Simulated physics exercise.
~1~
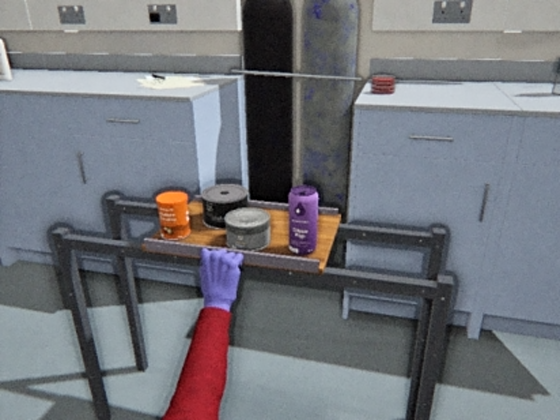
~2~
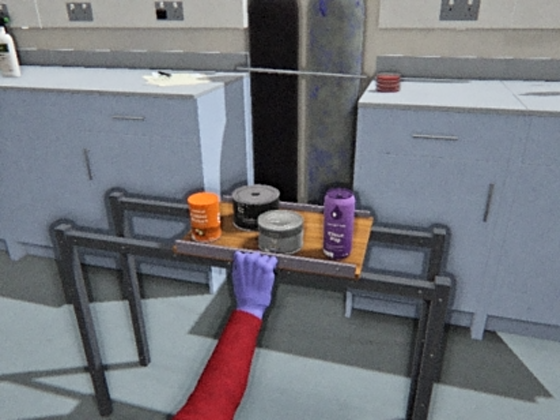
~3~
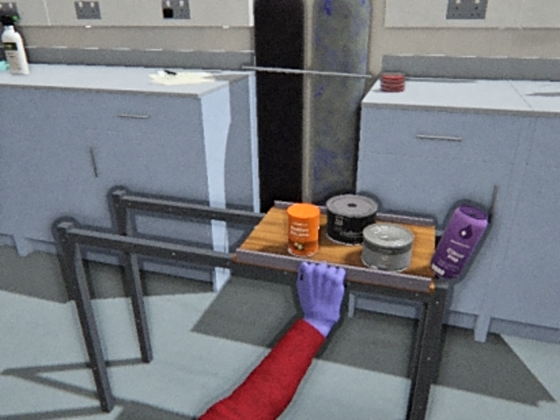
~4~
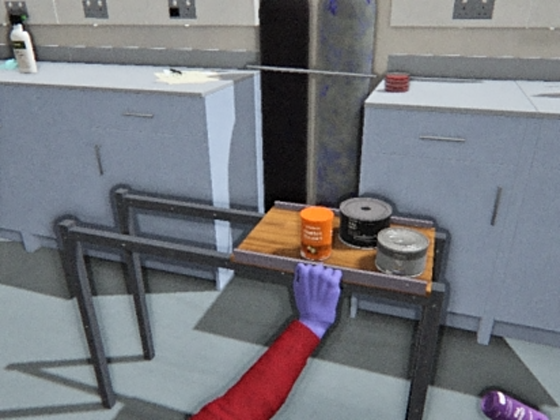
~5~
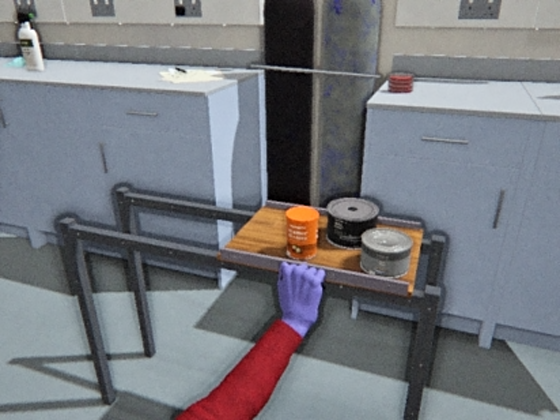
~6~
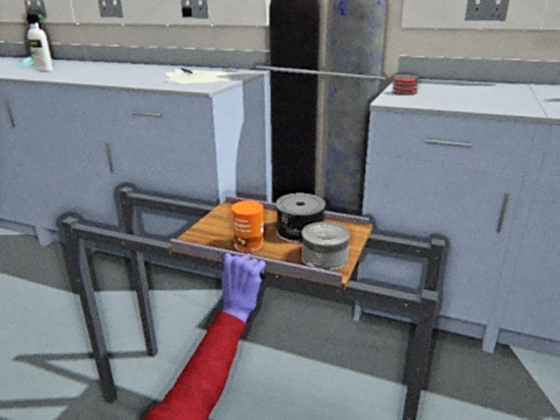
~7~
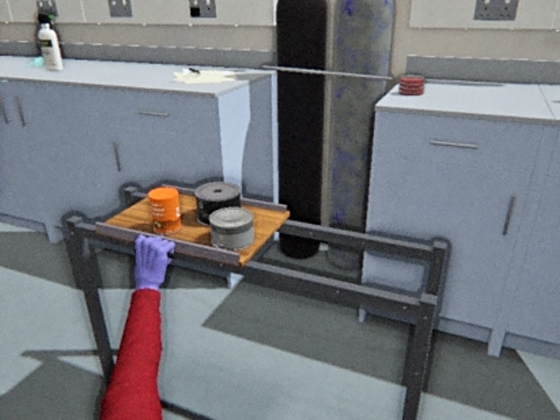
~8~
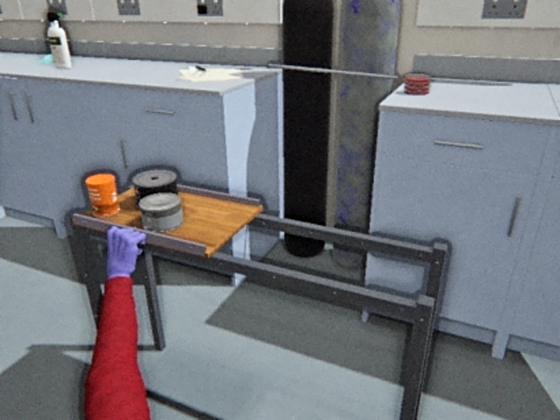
A purple can tipped off the right end of a wooden tray and dropped to the floor as a purple-gloved hand slid the tray right, then the hand moved it back to the far left with the orange tin and two round tubs still aboard.
